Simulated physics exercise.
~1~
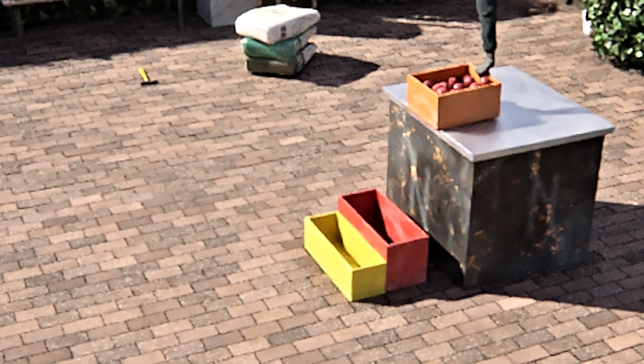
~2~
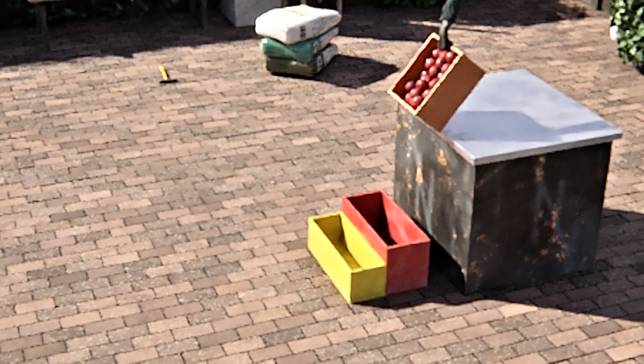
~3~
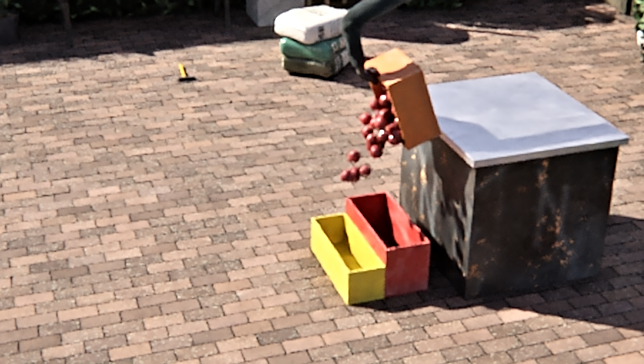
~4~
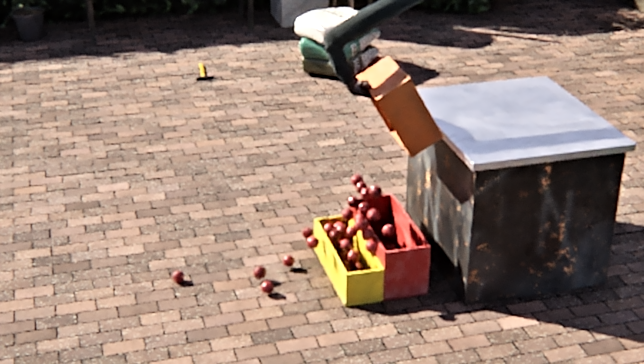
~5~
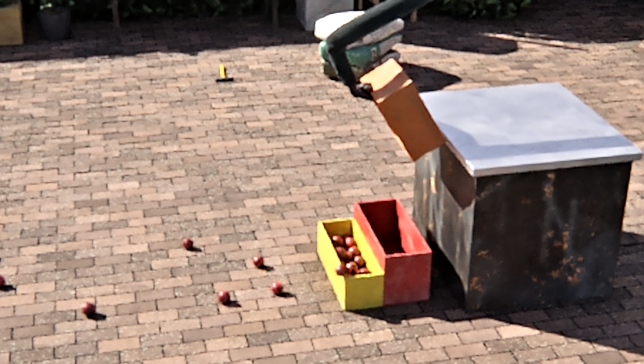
At first, an orange tote full of red apples sits on a metal-topped bench, with a red trough and a yellow bin standing empty on the brick paving below. A dark arm lifts and tilts the tote leftward over the bench's edge. As it tips further, the apples pour out in a cluster, falling down and to the left. Many pile into the yellow bin and some reach the red trough, while several bounce onto the bricks and roll left. The arm finally holds the tote steeply tipped, with most apples resting in the yellow bin.
